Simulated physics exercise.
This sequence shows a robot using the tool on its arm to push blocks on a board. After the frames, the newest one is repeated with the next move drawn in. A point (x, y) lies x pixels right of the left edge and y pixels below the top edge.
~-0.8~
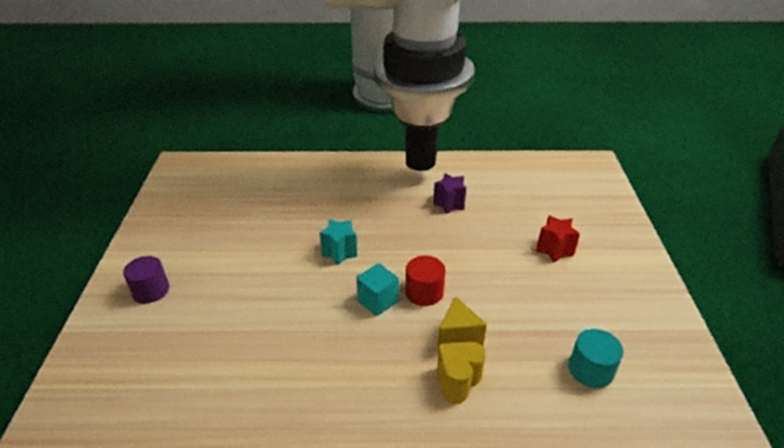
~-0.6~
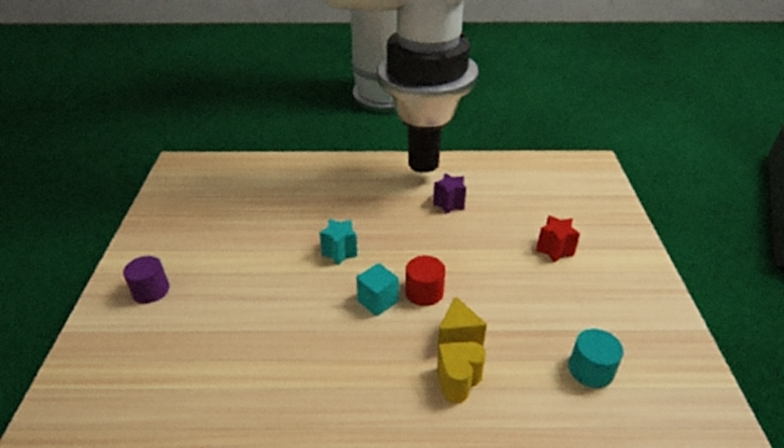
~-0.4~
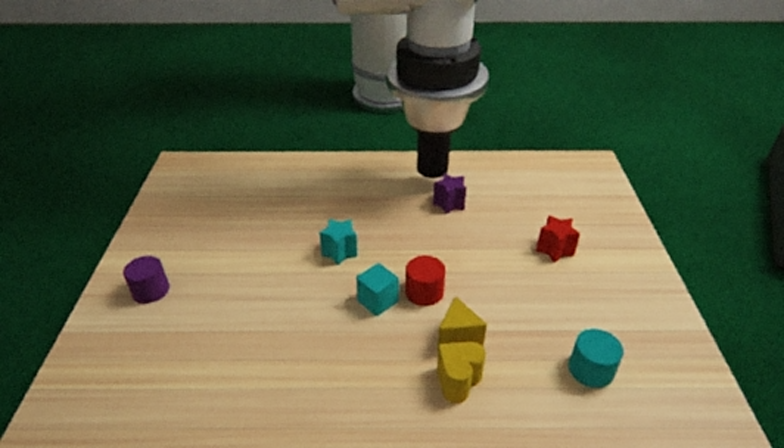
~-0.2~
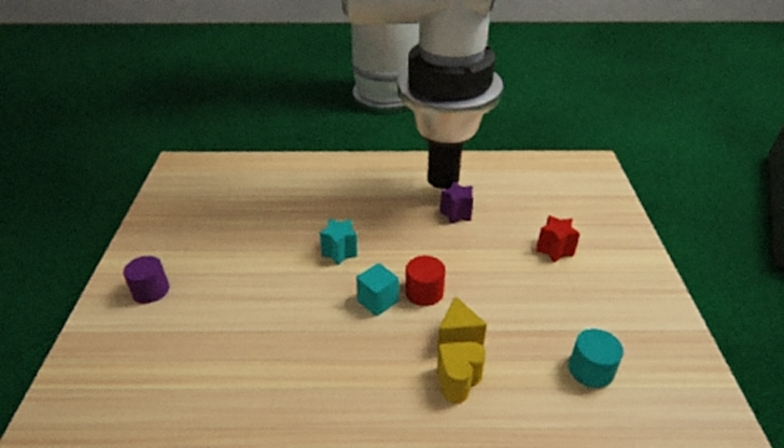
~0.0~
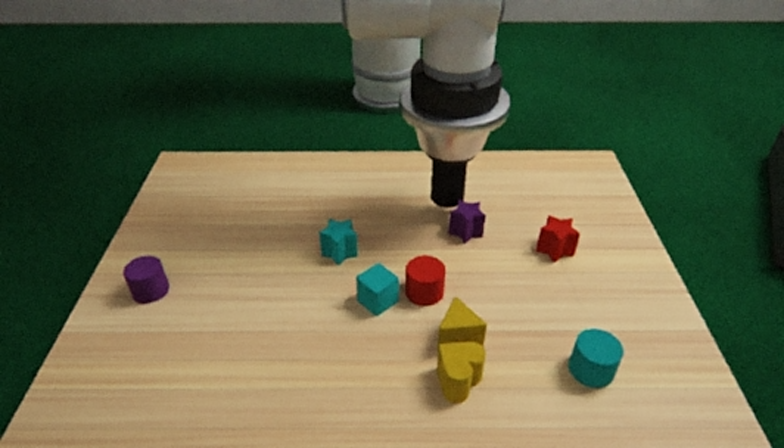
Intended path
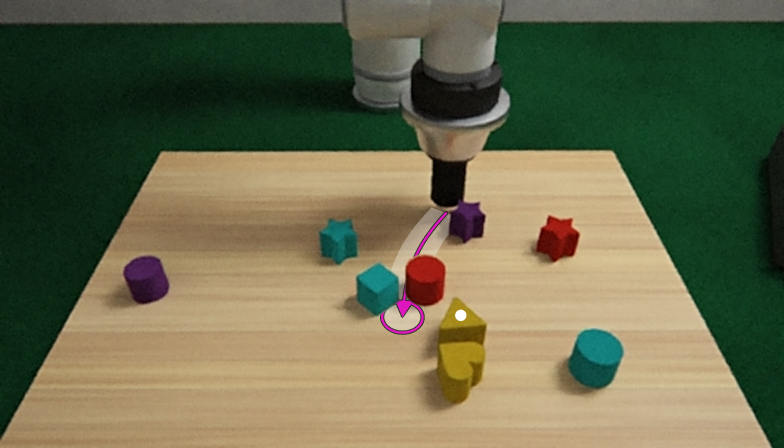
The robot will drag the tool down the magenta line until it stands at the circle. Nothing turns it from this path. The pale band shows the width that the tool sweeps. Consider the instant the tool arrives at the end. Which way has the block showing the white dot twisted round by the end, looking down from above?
Verdict: Clockwise.
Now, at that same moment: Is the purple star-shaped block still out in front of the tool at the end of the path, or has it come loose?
Answer: Slipped away.
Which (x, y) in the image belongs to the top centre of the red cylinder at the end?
The middle of its upper face will lie at (443, 306).
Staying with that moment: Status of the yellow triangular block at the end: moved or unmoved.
At the end of the path, it will have moved.
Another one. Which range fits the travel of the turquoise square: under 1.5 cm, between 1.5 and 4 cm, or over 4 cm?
The block winds up 1.5 to 4 cm from where it is now.
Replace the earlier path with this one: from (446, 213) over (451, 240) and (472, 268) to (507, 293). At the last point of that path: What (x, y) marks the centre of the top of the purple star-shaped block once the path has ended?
At roughly (508, 239).
The line goes from (446, 213) by way of (415, 257) to (402, 317); the dot is on the yellow triangular block.
On the path given first. One third of the way, tool at (425, 226); purple star-shaped block at (470, 212).
Two thirds of the way, tool at (409, 260); red cylinder at (428, 277); purple star-shaped block at (470, 212).
At the end, tool at (403, 301); turquoise square at (365, 288), turned 45° clockwise; red cylinder at (443, 306); yellow triangular block at (476, 321), turned 20° clockwise; purple star-shaped block at (470, 212).
